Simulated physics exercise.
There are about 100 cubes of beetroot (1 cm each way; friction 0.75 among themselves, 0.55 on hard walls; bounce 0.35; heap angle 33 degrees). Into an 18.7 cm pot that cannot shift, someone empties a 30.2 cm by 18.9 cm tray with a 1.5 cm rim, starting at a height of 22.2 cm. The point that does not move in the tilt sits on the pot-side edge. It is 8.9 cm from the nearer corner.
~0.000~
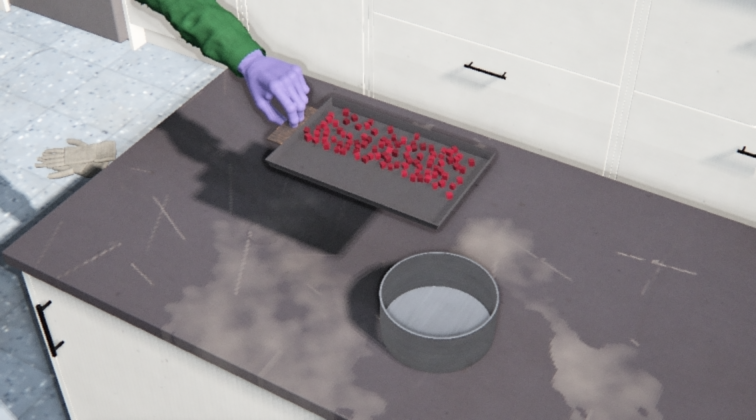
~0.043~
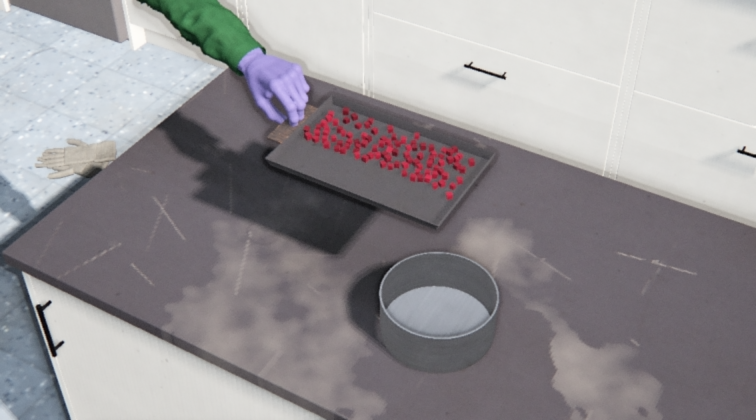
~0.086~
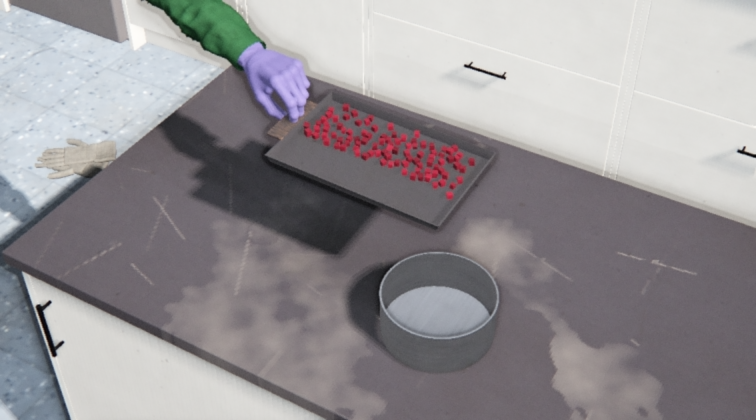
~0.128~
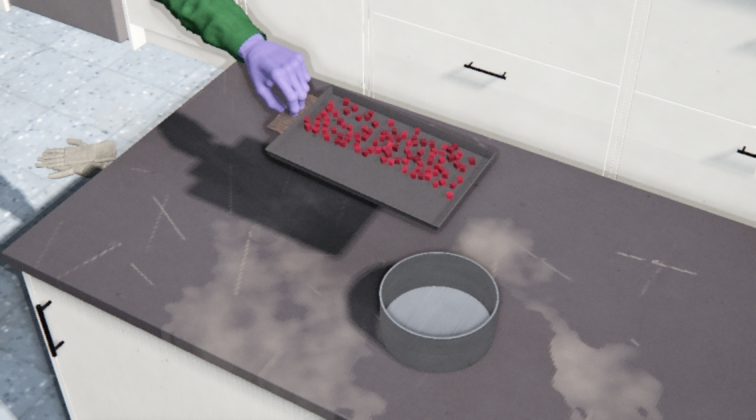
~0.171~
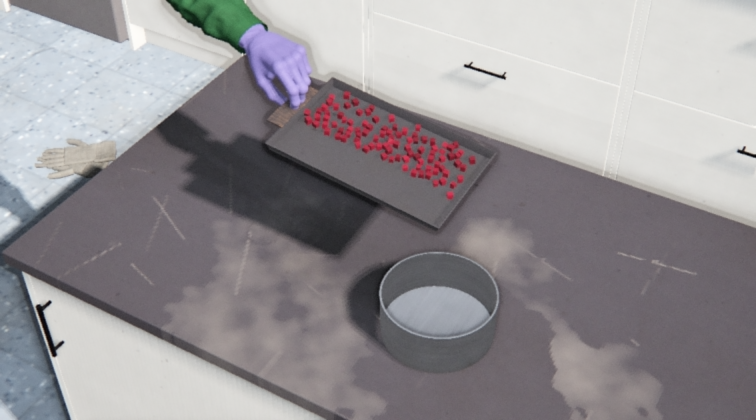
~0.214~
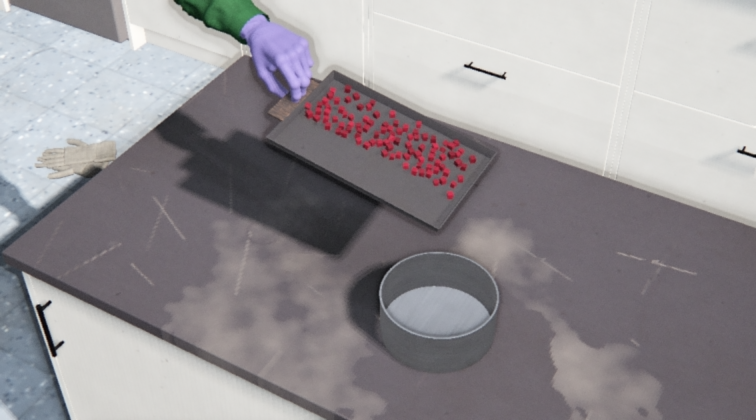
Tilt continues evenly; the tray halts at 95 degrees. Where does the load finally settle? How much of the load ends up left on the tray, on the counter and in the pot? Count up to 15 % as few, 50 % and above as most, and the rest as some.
My estimate: Left on the tray few, counter some, pot most.
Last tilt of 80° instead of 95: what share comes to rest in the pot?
That would be around 60 percent.
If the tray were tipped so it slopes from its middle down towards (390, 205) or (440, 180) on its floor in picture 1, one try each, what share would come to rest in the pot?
About 95 per cent on the first try and 5 per cent on the second.
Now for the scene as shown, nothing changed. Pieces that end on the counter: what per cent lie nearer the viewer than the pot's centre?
Estimate: Close to 20 per cent of the pieces.
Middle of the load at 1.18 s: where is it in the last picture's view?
Load centre est.: (467, 301) px.
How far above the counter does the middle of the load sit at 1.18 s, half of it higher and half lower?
About 4 centimetres.
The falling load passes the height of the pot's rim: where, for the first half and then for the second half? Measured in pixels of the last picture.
Earlier half at about (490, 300), later half at about (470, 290) in pixels.
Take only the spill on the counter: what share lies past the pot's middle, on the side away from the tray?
Some 100 per cent.
After 0.80 s, tilt 51 degrees; the tray holds 100 %, the pot 0 %.
Then, at 1.18 s, tilt 77 degrees; the tray holds 40 %, the pot 35 %.
Then, at 1.66 s, tilt 95 degrees; the tray holds 0 %, the pot 55 %.
At rest (2.9 s), tray 0 %, counter 35 %, pot 65 %.
